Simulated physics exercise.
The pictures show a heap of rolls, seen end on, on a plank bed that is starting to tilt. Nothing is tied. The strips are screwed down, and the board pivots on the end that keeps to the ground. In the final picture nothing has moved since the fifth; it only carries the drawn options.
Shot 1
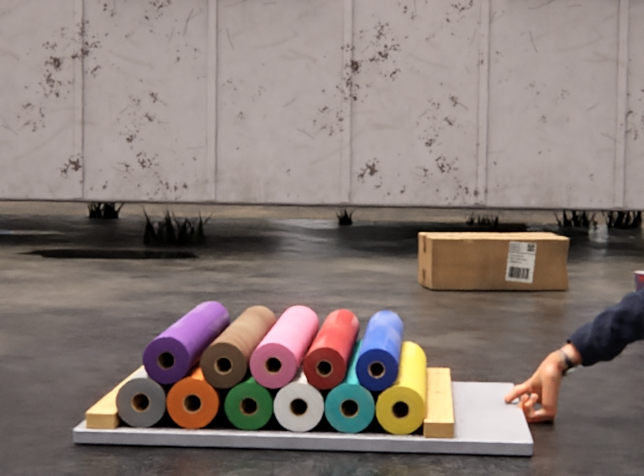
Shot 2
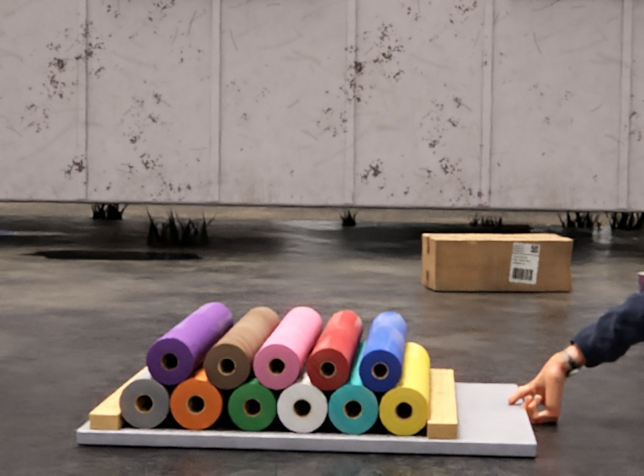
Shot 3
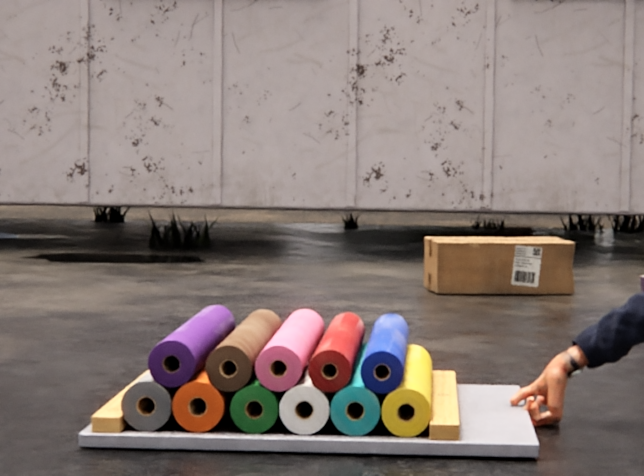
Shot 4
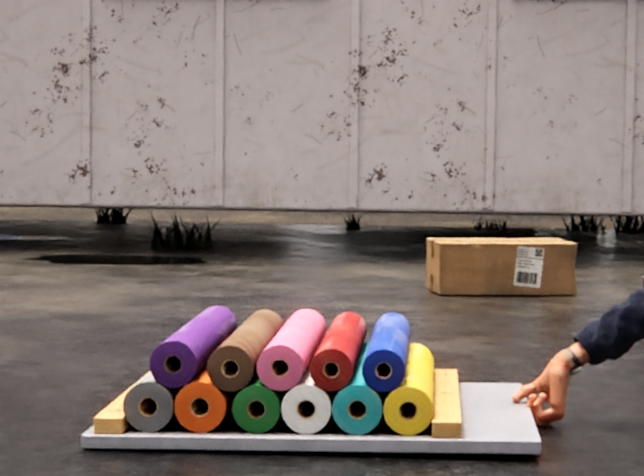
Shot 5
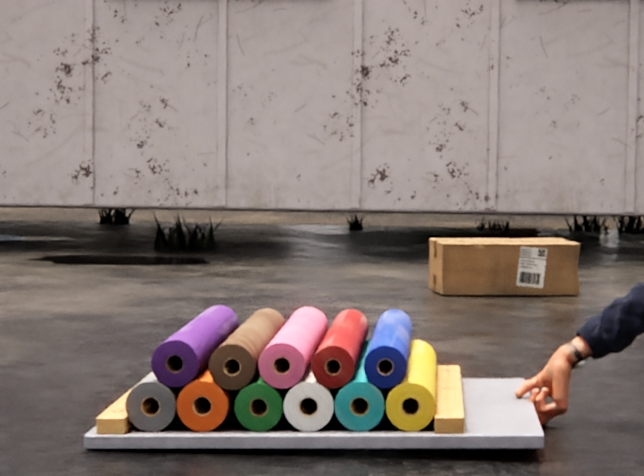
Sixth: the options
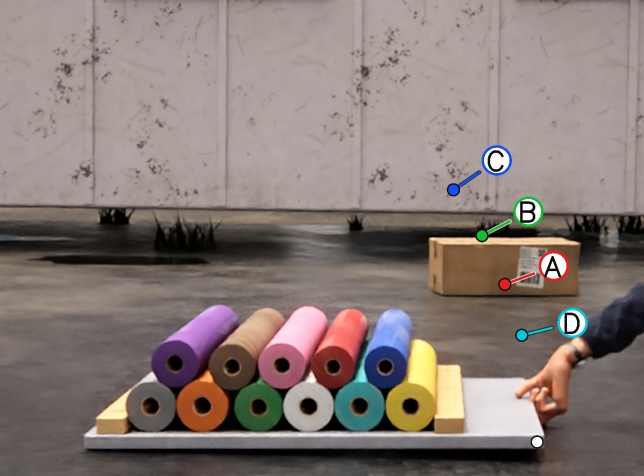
A hand in a dark sleeve touches the right end of a pale board on a dark floor, seen from the front before a stained, panelled wall. Purple, brown, pink, red and blue rolls rest on grey, orange, green, white, turquoise and yellow ones between wooden strips, with a cardboard box behind at right. The view drifts slightly left and up, while hand, board and rolls show no clear movement.
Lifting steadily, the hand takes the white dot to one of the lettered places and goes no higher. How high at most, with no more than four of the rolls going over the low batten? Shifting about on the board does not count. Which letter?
The last mark within the limit is B.
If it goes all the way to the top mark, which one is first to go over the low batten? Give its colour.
The purple one.
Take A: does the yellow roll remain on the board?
Yes, with A.
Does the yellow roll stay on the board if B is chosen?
Yes.
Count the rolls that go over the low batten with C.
At C the number is five.
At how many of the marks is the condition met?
Three of the four.
On the copy, A at (505, 284); B at (482, 236); C at (453, 190); D at (522, 336); the white dot at (537, 442).
On B. First, board at 17°.
Then, board at 28°.
Finally, board at 28°, none over the low batten.
By contrast, A none over the low batten; C five over the low batten; D none over the low batten.
